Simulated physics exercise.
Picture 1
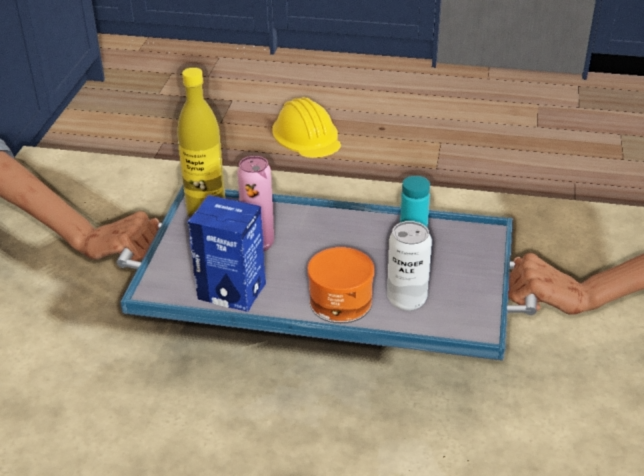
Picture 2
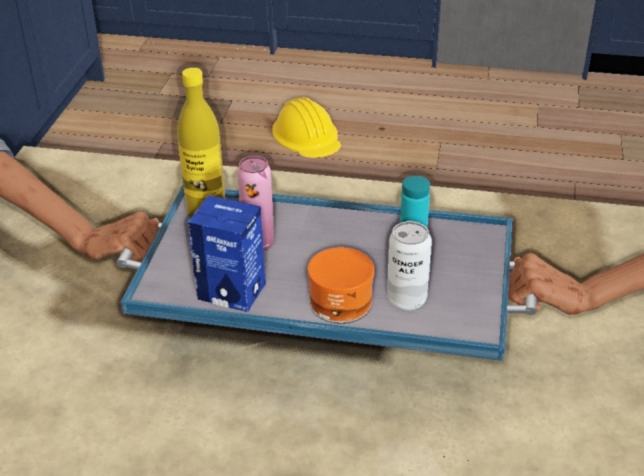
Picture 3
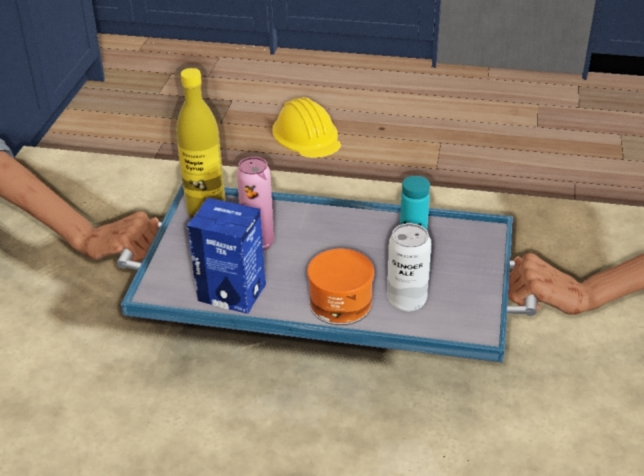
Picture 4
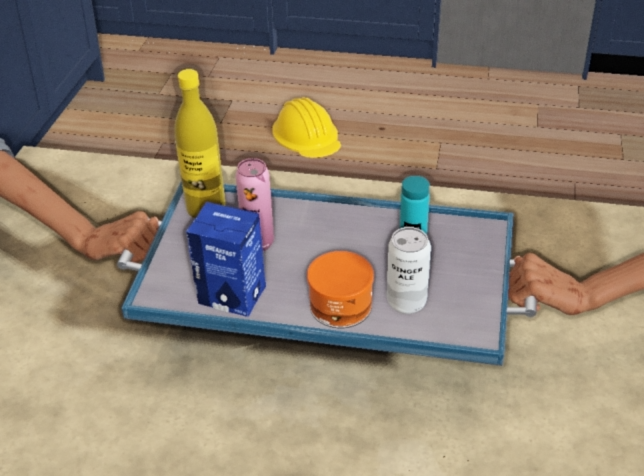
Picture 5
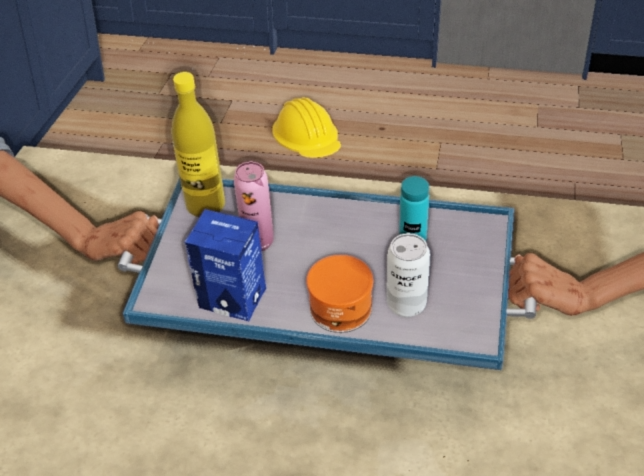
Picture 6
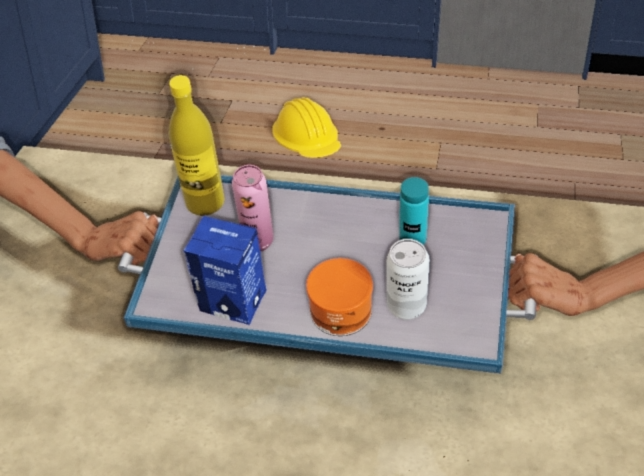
Two hands held a serving tray of drinks and food containers level, then gradually tilted its near edge down, while the bottle, cans, carton, tub and shaker stayed standing in nearly the same spots.
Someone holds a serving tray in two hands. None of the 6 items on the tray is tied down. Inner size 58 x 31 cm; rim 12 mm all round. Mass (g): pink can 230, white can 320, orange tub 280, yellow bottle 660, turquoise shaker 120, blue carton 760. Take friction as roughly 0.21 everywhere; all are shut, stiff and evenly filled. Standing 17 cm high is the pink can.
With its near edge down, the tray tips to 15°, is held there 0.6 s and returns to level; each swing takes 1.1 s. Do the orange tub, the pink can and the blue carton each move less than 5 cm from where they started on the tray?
One by one: Orange tub stable. Pink can relocated. Blue carton stable.
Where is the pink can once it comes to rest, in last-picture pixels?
Around (244, 235).
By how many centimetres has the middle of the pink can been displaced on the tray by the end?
I'd put it at about 8 centimetres.
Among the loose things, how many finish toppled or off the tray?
Total: 1.
Then, 0.60 s on from there, tray at 15°, near edge down; pink can moved 8 cm near (242, 251); blue carton moved 2 cm near (220, 285); yellow bottle moved 9 cm.
Then, 1.20 s on from there, tray at 13°, near edge down; yellow bottle now off the tray; pink can moved 8 cm near (242, 249); blue carton moved 2 cm near (220, 282).
In the end, off the tray, yellow bottle; not toppled but over 5 cm from the start, pink can, white can and turquoise shaker; the other 2 under 5 cm from the start. In the last view, orange tub near (339, 291), pink can near (244, 235).
